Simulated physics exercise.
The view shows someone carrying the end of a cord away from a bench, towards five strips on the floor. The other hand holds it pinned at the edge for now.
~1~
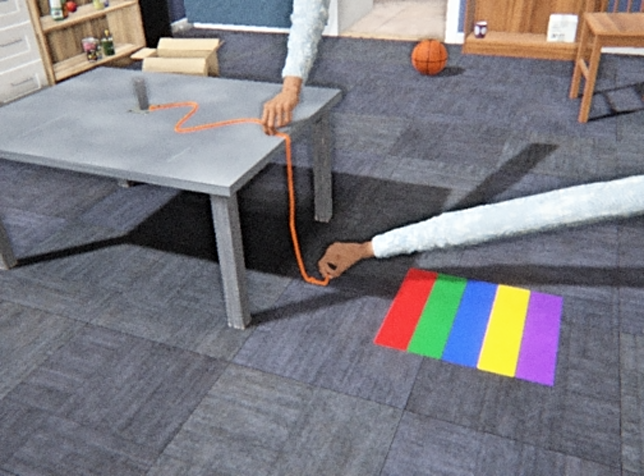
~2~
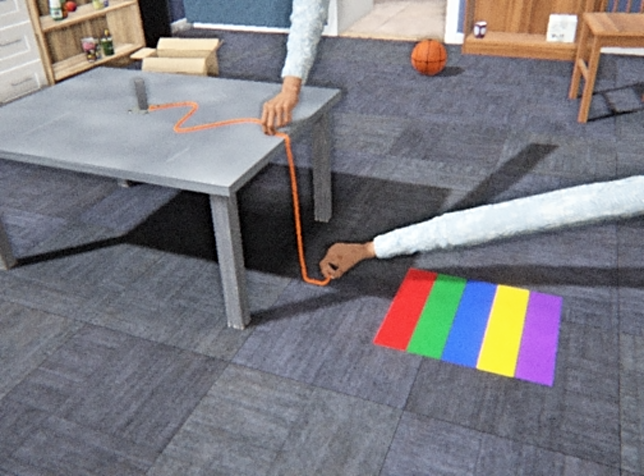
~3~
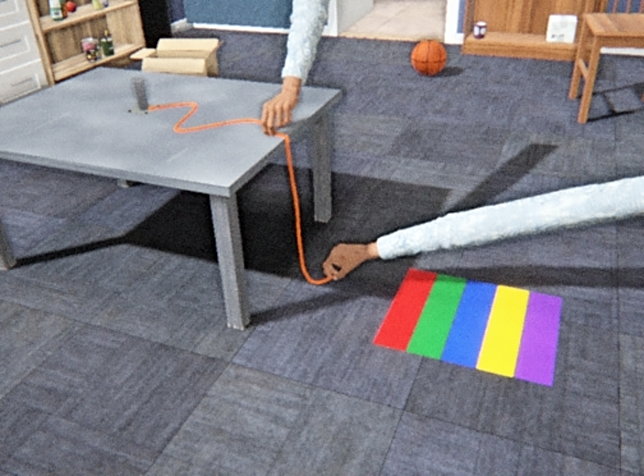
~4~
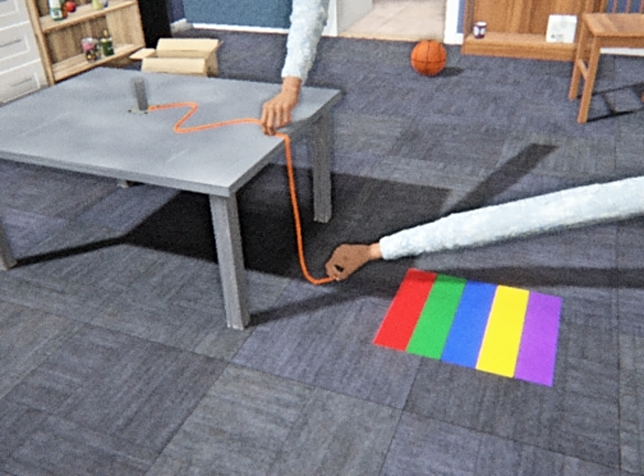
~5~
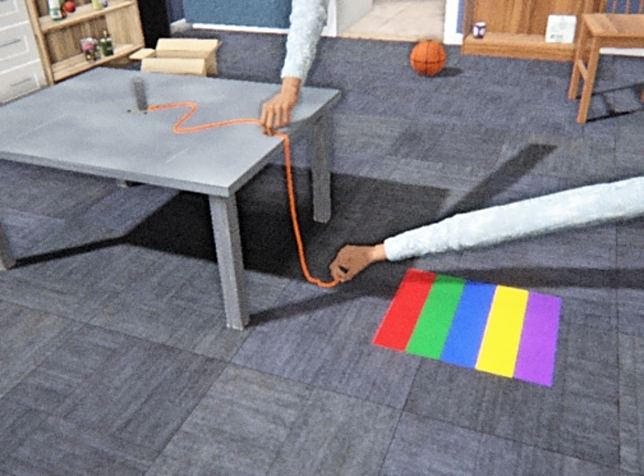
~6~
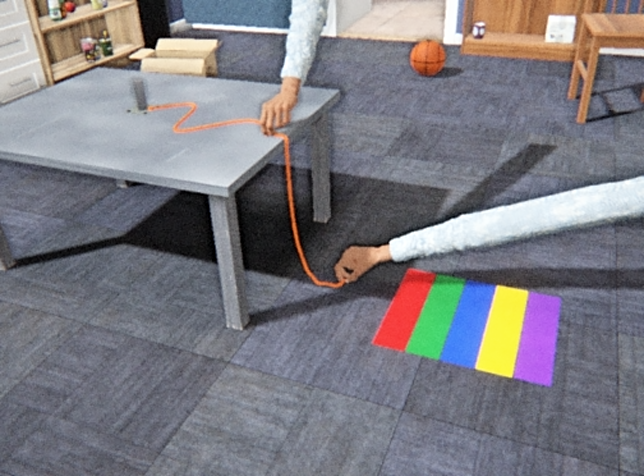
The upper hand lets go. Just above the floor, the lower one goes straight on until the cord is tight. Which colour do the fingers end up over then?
They end up over the purple strip.
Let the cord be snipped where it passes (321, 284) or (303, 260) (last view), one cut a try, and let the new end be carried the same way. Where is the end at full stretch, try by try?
Respectively (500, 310) and (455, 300).
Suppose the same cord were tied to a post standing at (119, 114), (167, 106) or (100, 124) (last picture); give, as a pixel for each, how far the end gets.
Try by try: (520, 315), (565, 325) and (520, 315).
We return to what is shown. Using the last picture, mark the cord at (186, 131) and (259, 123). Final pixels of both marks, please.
At (256, 128), then (322, 160).
Soon after, end near (486, 309); over blue.
Then, end near (521, 316); over yellow.
At full stretch, end near (542, 320); over purple. It halts on the purple strip.
